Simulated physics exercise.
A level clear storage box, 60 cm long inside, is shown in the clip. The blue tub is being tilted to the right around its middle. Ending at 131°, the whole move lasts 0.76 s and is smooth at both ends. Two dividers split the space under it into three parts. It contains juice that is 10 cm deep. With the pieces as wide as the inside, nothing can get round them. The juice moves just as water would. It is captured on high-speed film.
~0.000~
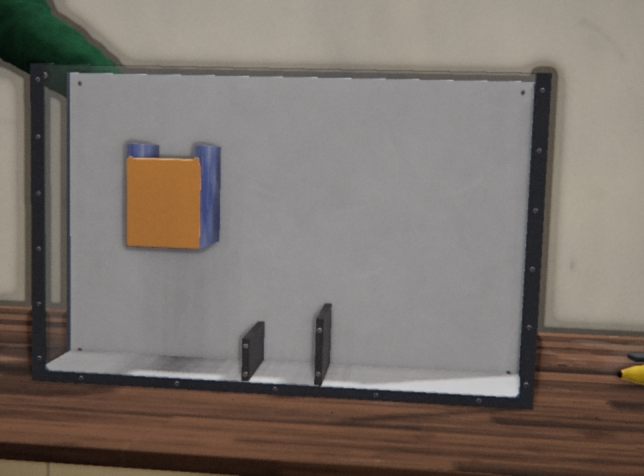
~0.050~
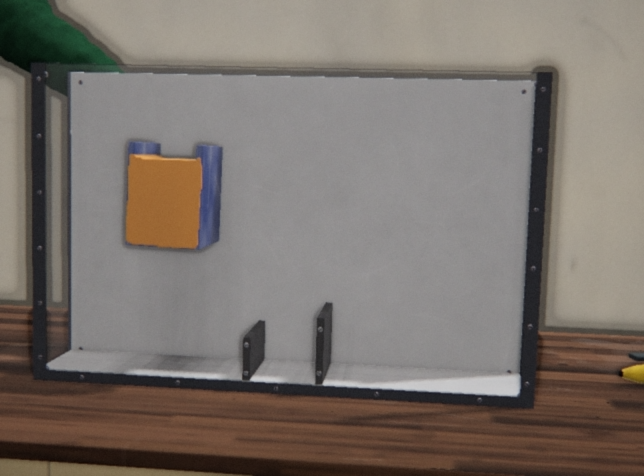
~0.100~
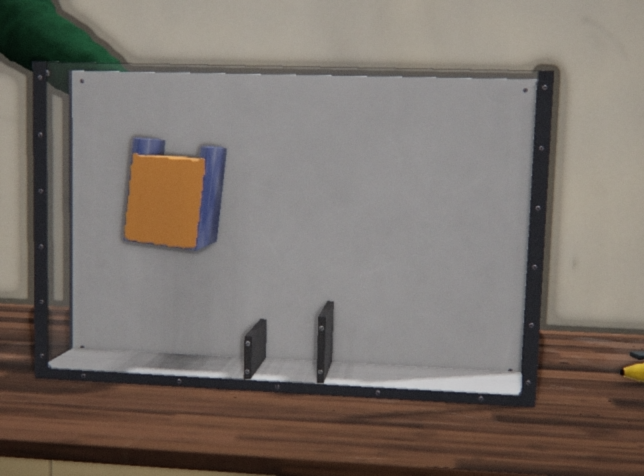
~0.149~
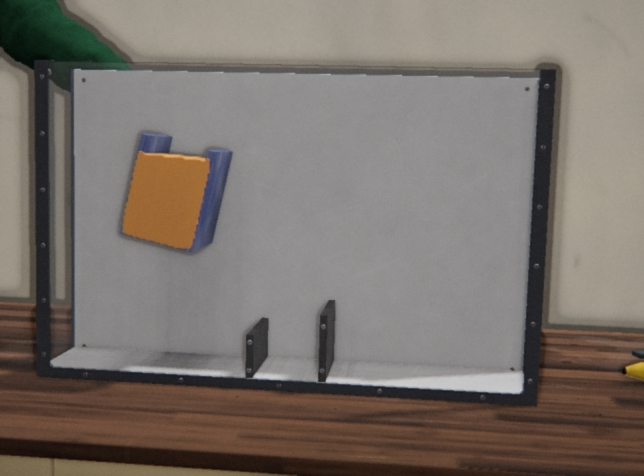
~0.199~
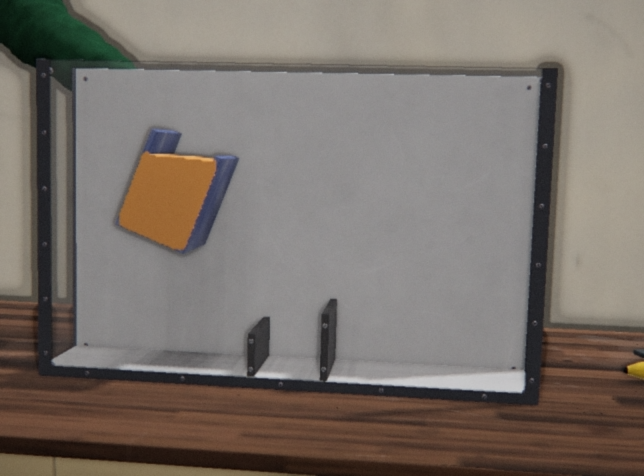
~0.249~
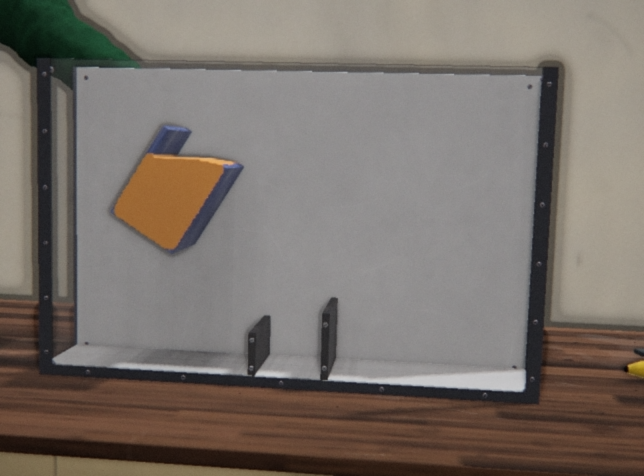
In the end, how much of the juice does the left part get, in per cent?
The left part gets about 55 per cent.
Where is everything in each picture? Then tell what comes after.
In the first picture, the tub leans 0°; its pouring lip is at (198, 147); the highest juice is at (151, 161); divider tops at (246, 340) and (320, 320).
In the second picture, the tub leans 1°; its pouring lip is at (200, 147); the highest juice is at (152, 160).
In the third picture, the tub leans 5°; its pouring lip is at (204, 149); the highest juice is at (148, 158).
In the fourth picture, the tub leans 12°; its pouring lip is at (210, 152); the highest juice is at (158, 157).
In the fifth picture, the tub leans 21°; its pouring lip is at (217, 159); the highest juice is at (158, 157).
In the sixth picture, the tub leans 32°; its pouring lip is at (223, 168); the highest juice is at (163, 159).
Then, 0.44 s in, hardly anything has reached the bottom yet.
Then, 0.68 s in, 55 per cent is down, the largest part in the middle part.
Then, 0.99 s in, 90 per cent is down, the largest part in the left part.
Finally, the split from left to right is 54, 41 and 5 per cent.
